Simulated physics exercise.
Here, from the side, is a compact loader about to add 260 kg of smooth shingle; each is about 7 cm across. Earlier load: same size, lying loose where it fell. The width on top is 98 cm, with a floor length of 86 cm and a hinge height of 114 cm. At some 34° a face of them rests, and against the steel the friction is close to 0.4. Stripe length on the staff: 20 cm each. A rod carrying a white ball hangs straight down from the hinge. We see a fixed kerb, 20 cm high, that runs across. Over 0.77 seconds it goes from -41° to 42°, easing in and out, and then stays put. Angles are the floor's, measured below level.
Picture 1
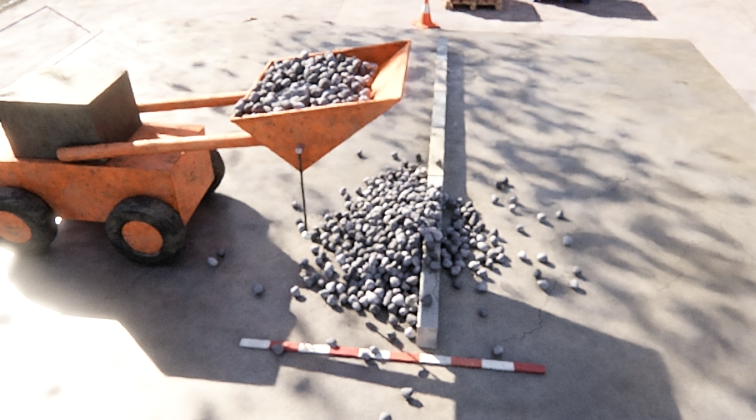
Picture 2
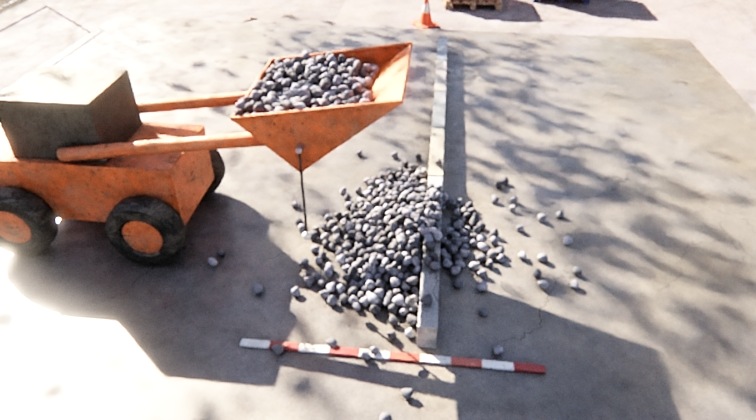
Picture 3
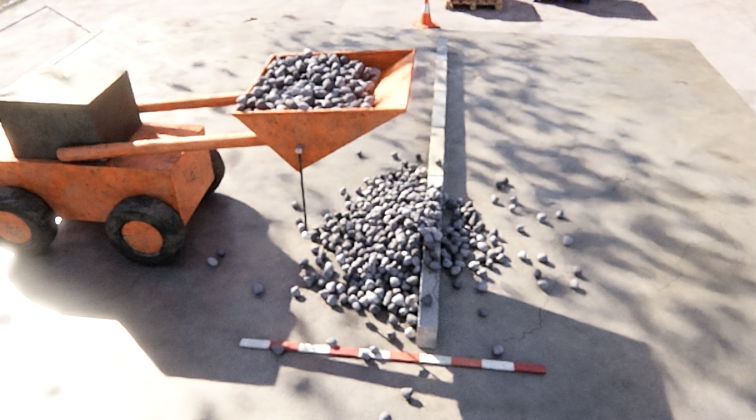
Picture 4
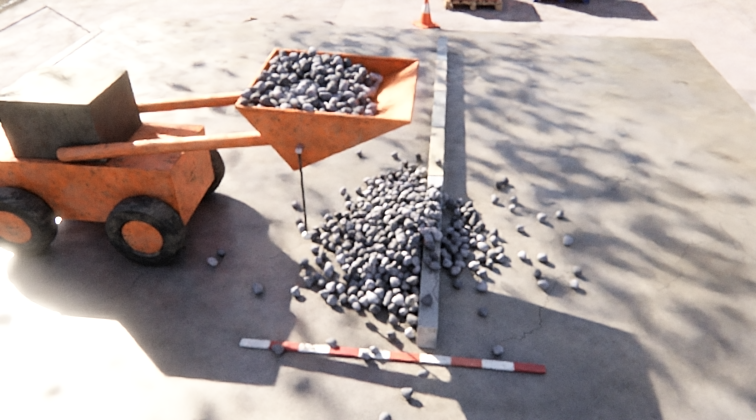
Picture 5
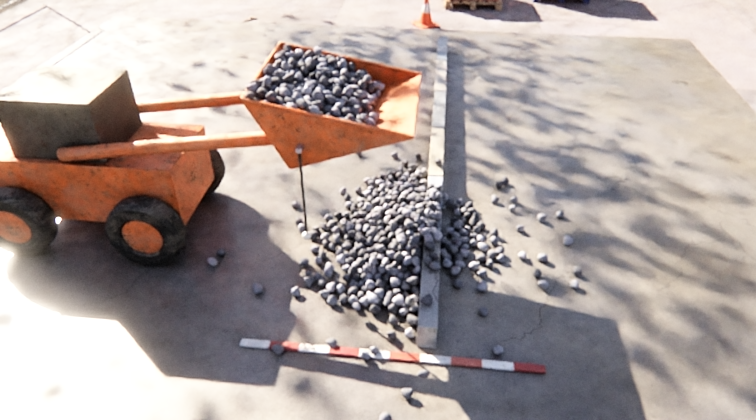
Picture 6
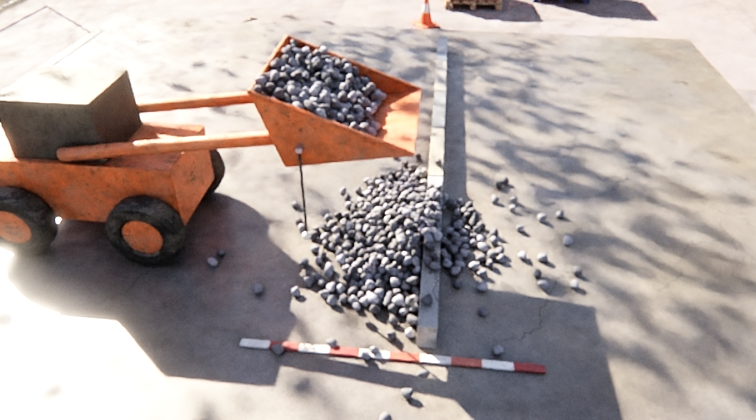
An orange loader's bucket, filled with smooth grey stones, slowly tilted downward at its right end while the loader stayed put, and the stones stayed heaped inside above an older pile spread across a kerb.
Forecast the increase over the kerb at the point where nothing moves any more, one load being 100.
I would say 41 per cent.
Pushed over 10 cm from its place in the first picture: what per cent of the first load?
Around 15 in a hundred.
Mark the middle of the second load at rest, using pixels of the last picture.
(417, 230).
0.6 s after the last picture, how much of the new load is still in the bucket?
It still holds about 70 per cent.
Then, 0.3 s after the last picture the floor is at 29°; in per cent of one load, 100 in the bucket, 88 on this side of the kerb, 12 over the kerb; the foremost stones are at (556, 254).
Then, 0.6 s after the last picture the floor is at 42°; in per cent of one load, 70 in the bucket, 118 on this side of the kerb, 12 over the kerb; the foremost stones are at (556, 254).
Then, 0.9 s after the last picture the floor is at 42°; in per cent of one load, 10 in the bucket, 157 on this side of the kerb, 34 over the kerb; the foremost stones are at (556, 254).
Then, 3.3 s after the last picture the floor is at 42°; in per cent of one load, 0 in the bucket, 148 on this side of the kerb, 53 over the kerb; the foremost stones are at (617, 278). Net gain over the kerb, 41.
